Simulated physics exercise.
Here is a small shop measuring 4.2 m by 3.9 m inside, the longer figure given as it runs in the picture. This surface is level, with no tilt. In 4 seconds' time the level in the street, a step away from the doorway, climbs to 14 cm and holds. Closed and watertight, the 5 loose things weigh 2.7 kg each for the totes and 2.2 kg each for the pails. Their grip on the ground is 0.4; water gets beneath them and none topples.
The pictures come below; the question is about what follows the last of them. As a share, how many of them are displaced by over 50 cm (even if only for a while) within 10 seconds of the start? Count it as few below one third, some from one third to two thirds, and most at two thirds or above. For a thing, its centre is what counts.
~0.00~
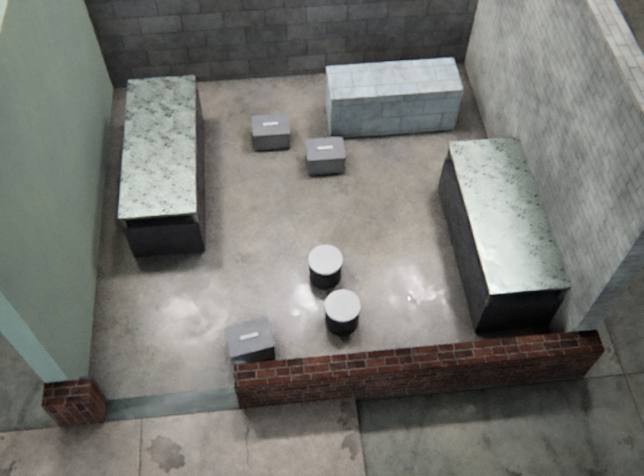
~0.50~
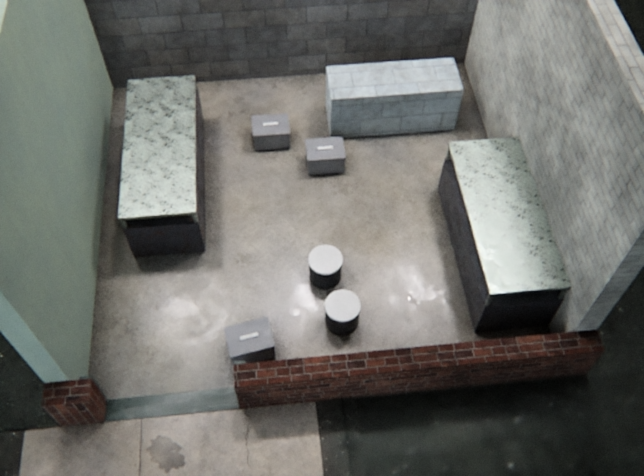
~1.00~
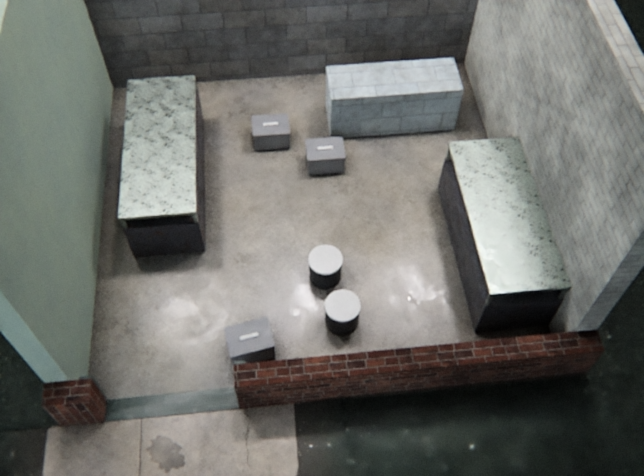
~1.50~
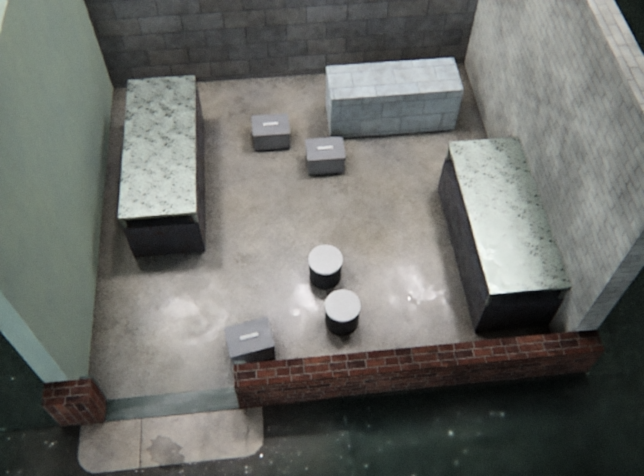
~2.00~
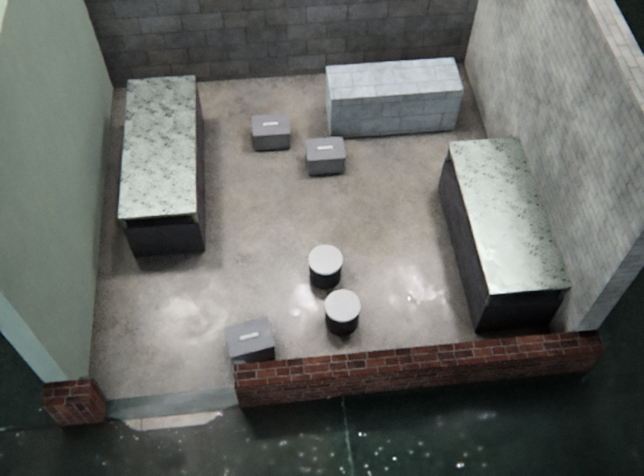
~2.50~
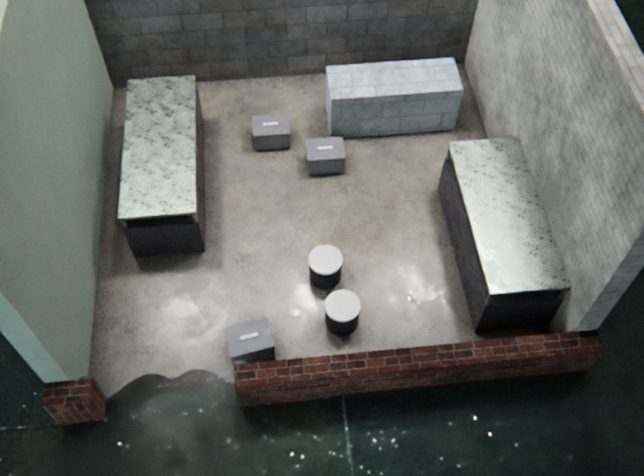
Some.
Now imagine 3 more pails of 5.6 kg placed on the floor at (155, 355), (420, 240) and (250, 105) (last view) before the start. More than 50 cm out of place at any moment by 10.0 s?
Beyond the limit; within the limit; within the limit.
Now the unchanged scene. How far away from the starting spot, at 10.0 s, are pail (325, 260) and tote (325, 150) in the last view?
In turn: 80 cm, 150 cm.
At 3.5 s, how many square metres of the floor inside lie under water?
Roughly 1.5 m2.
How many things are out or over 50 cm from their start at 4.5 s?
The number comes to 0.
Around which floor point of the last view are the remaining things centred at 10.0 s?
Centre of the remaining things: Roughly (358, 227).
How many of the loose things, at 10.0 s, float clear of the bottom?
Just then, the number is 2.
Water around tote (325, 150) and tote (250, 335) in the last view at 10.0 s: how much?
About 5 and 2 cm.
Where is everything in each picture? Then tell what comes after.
The first picture shows a tote at (249, 337), on the bottom; a tote at (271, 125), on the bottom; water covers 0.0 m2; 0 of 5 have shifted.
The second picture shows a tote at (249, 337), on the bottom; a tote at (271, 125), on the bottom; 0.0 m2 under water; 0 of 5 have shifted.
The third picture shows a tote at (249, 337), on the bottom; a tote at (271, 125), on the bottom; water covers 0.0 m2; 0 of 5 have shifted.
The fourth picture shows a tote at (249, 337) rests on the ground; a tote at (271, 125) rests on the ground; 0.0 m2 under water; 0 of 5 have shifted.
The fifth picture shows a tote at (249, 337) rests on the ground; a tote at (271, 125), on the bottom; water covers 0.0 m2; 0 of 5 have shifted.
The sixth picture shows a tote at (249, 337), on the bottom; a tote at (271, 125) rests on the ground; water covers 0.1 m2; 0 of 5 have shifted.
After 3.5 s 0 of 5 are over 50 cm from their spots; 0 afloat.
After 4.5 s 0 of 5 are over 50 cm from their spots; 0 afloat.
After 7.0 s 0 of 5 are over 50 cm from their spots; 0 afloat.
After 10.0 s 3 of 5 are over 50 cm from their spots, and 3 have been at some point; 2 afloat.
